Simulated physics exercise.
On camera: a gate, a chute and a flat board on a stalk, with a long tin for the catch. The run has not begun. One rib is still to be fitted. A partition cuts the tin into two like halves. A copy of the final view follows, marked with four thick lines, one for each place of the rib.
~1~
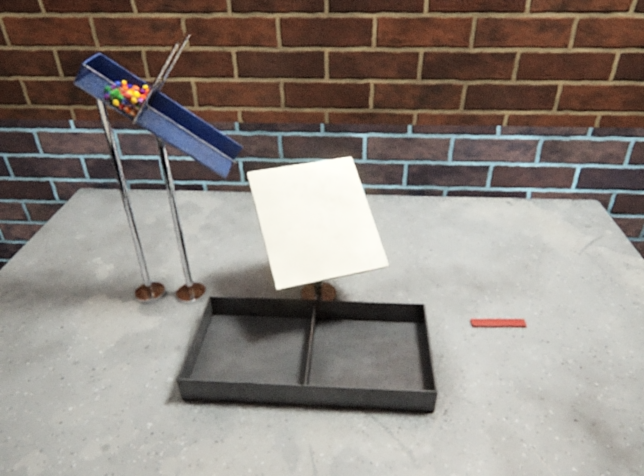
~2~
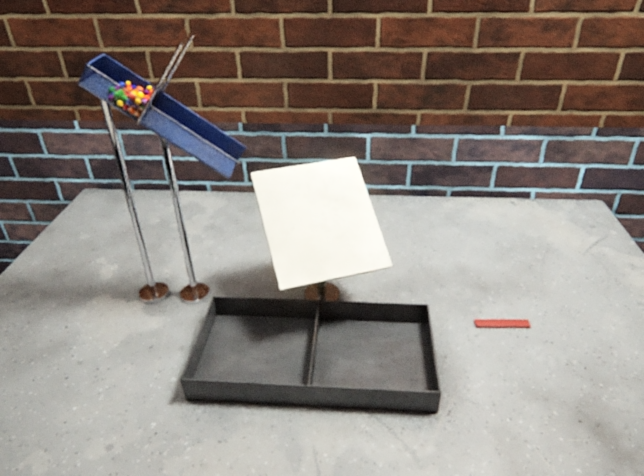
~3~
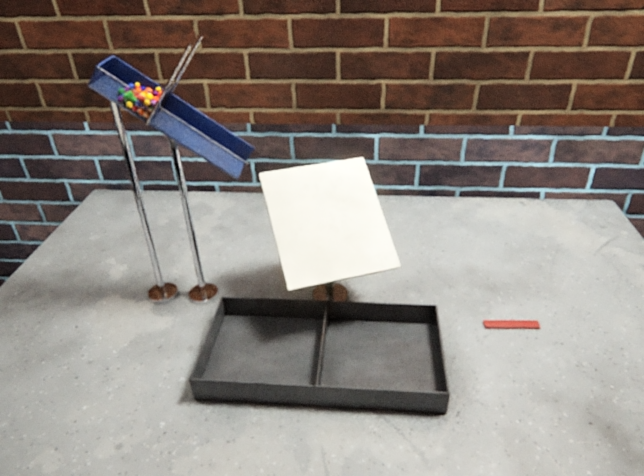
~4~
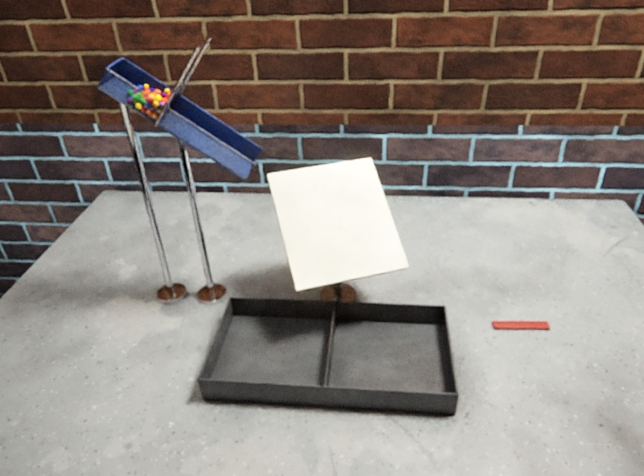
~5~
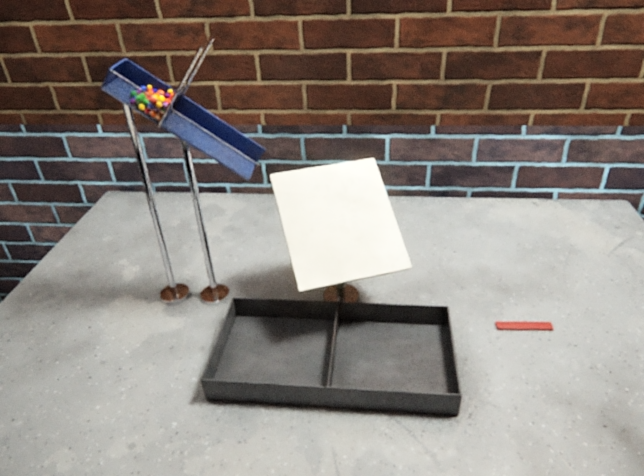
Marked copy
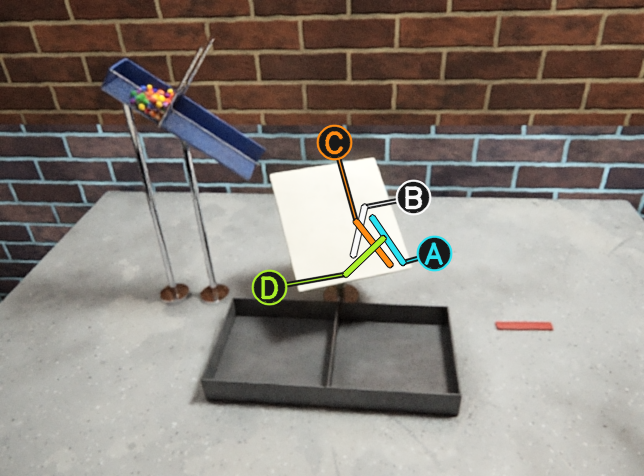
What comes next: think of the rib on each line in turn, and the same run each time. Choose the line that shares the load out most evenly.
Take D.
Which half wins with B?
The right half.
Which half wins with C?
Right.
On the marked copy, line A from (372, 217) to (403, 262); line B from (364, 206) to (353, 254); line C from (356, 221) to (390, 264); line D from (383, 238) to (345, 274).
If A is chosen, of what is caught, a stray few in the left half, nearly all in the right.
If B is chosen, of what is caught, a small part in the left half, most in the right.
If C is chosen, of what is caught, a stray few in the left half, nearly all in the right.
If D is chosen, of what is caught, about half in the left half, about half in the right.
